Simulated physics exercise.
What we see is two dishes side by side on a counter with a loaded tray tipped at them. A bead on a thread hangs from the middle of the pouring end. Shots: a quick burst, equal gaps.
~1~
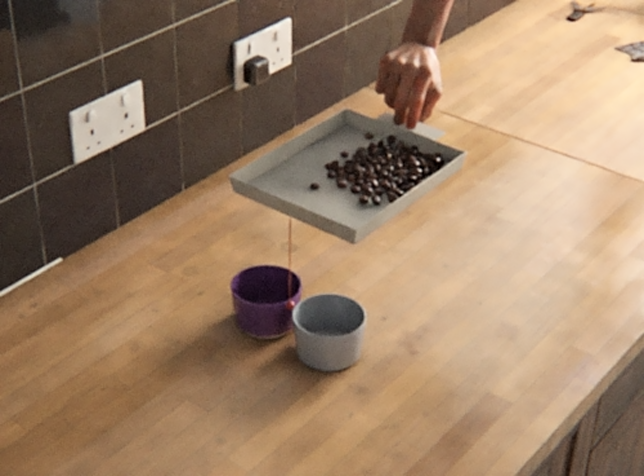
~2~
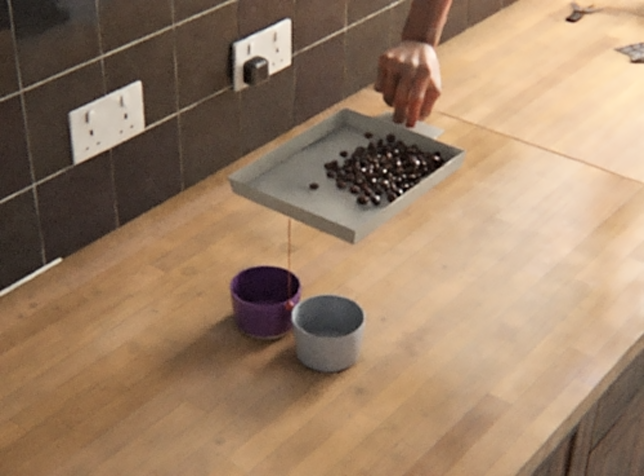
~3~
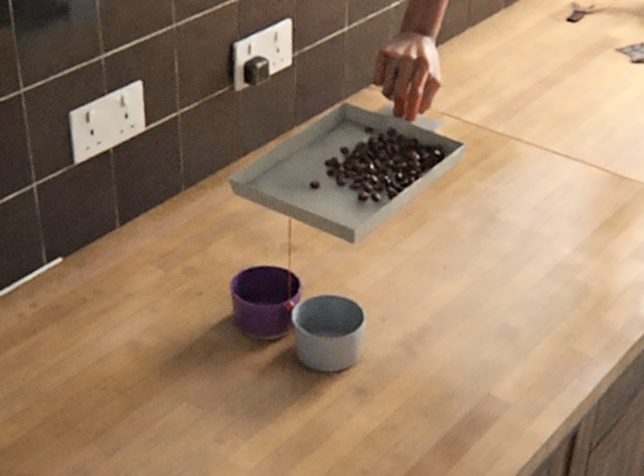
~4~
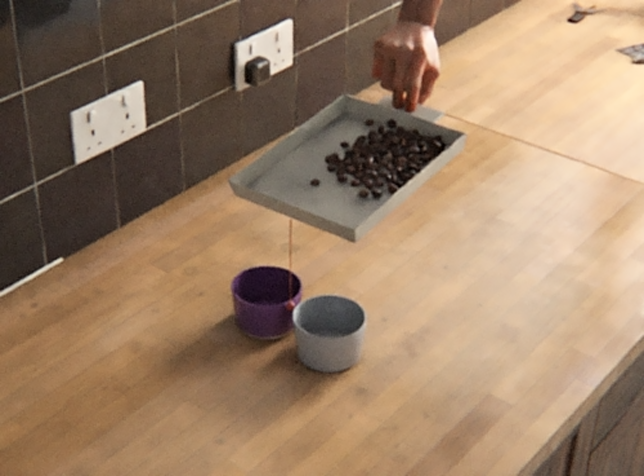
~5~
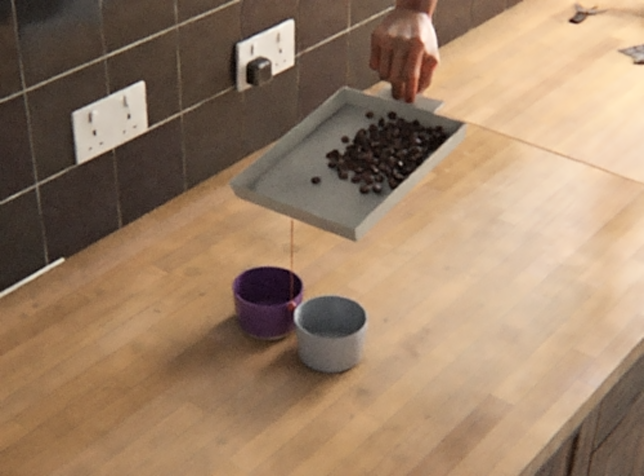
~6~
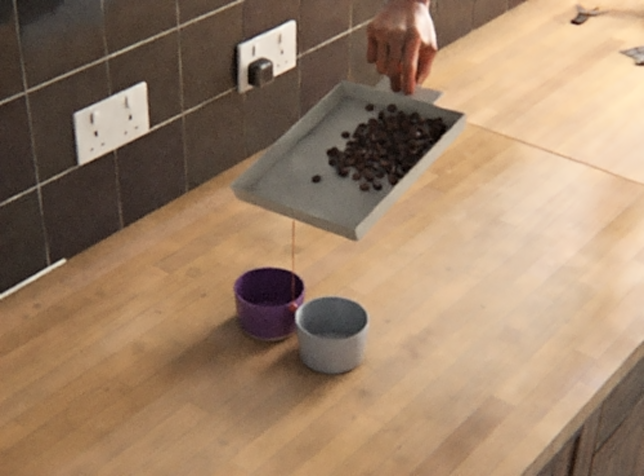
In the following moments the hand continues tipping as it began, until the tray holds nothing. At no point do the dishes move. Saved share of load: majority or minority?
Most of what falls will come down outside the dishes.
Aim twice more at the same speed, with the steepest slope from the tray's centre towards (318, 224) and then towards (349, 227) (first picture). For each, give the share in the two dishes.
I'd expect around 0 in a hundred first and around 10 in a hundred second.
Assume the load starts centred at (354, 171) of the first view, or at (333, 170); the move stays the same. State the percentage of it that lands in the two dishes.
It would be about 0 per cent for the first and about 10 per cent for the second.
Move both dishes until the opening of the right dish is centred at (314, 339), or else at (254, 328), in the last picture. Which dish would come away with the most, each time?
Well, first the one further left, then the one further right.
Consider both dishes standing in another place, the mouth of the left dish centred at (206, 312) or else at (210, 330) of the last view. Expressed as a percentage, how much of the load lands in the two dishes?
Trial 1 about 60 %, trial 2 about 30 %.
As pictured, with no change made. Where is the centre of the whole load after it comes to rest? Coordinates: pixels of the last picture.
About (208, 359).
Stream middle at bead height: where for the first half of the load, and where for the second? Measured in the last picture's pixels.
(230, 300) first, (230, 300) later.
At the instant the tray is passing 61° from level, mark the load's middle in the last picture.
Somewhere around pixel (270, 196) in the last picture.
Shortly afterwards, tray tipped steeply; all but a few on the tray; only a few outside both; a little in the air.
Next, tray tipped past a quarter turn; near half on the tray; near a quarter outside both; near a quarter in the air.
Some moments later, tray tipped past a quarter turn; a little in the left dish; all but a few outside both.
In the end, tray tipped past a quarter turn; none at all in the right dish; a little in the left dish; all but a few outside both.
